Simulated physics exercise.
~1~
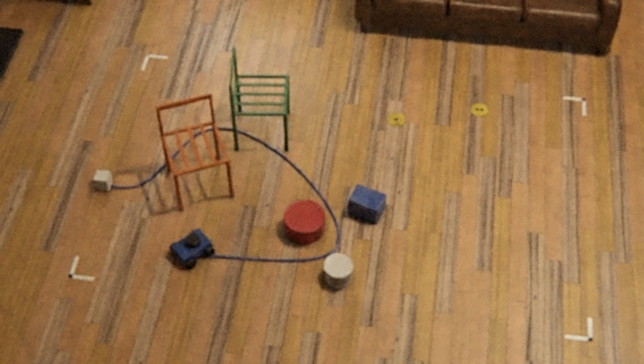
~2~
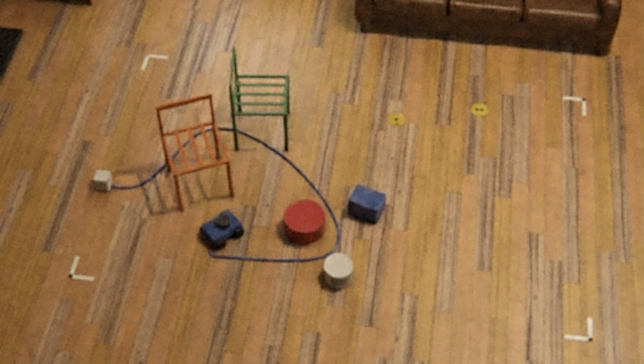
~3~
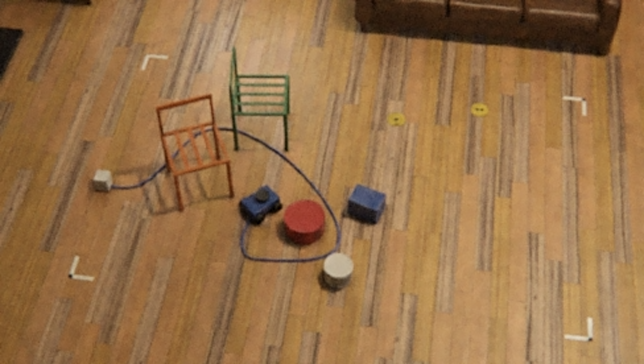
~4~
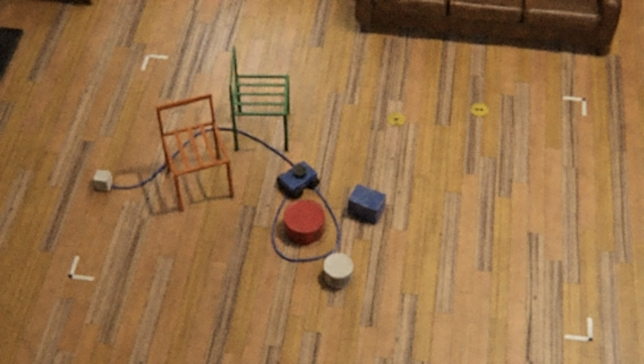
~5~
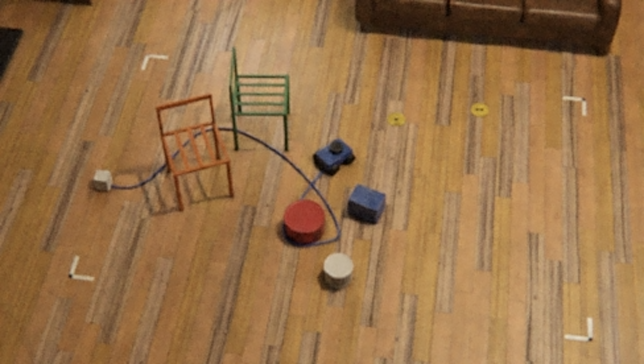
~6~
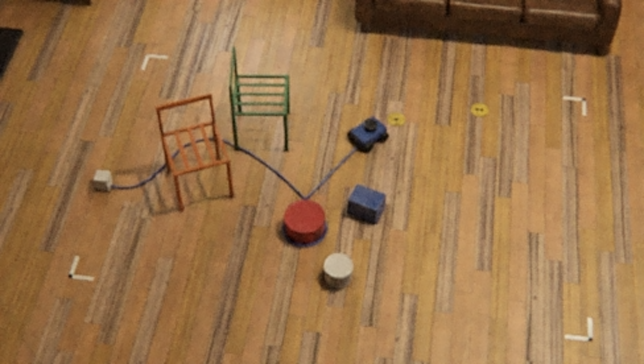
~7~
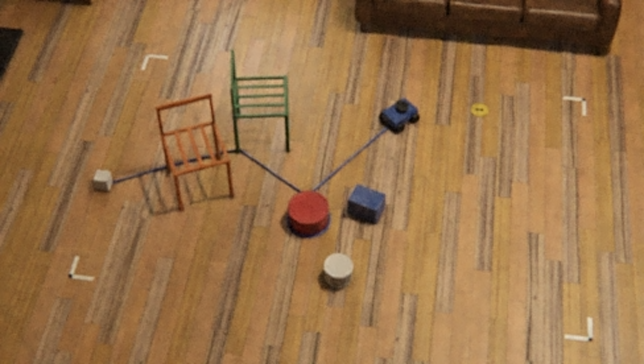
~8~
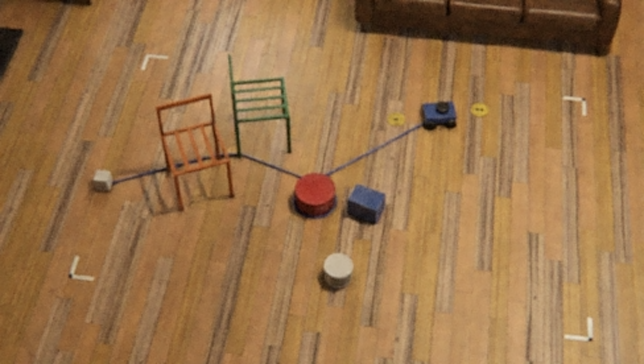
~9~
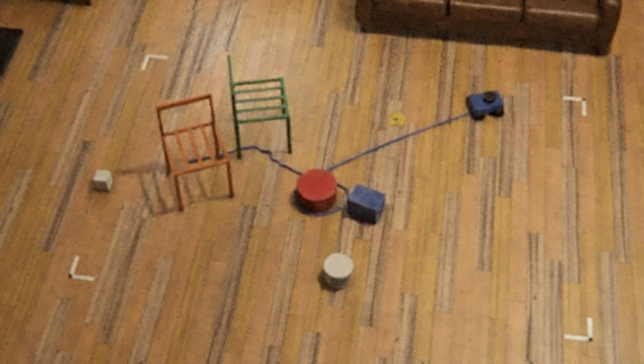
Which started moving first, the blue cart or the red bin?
The blue cart started moving first, and the red bin only shifted later, once the cord had pulled tight against it.
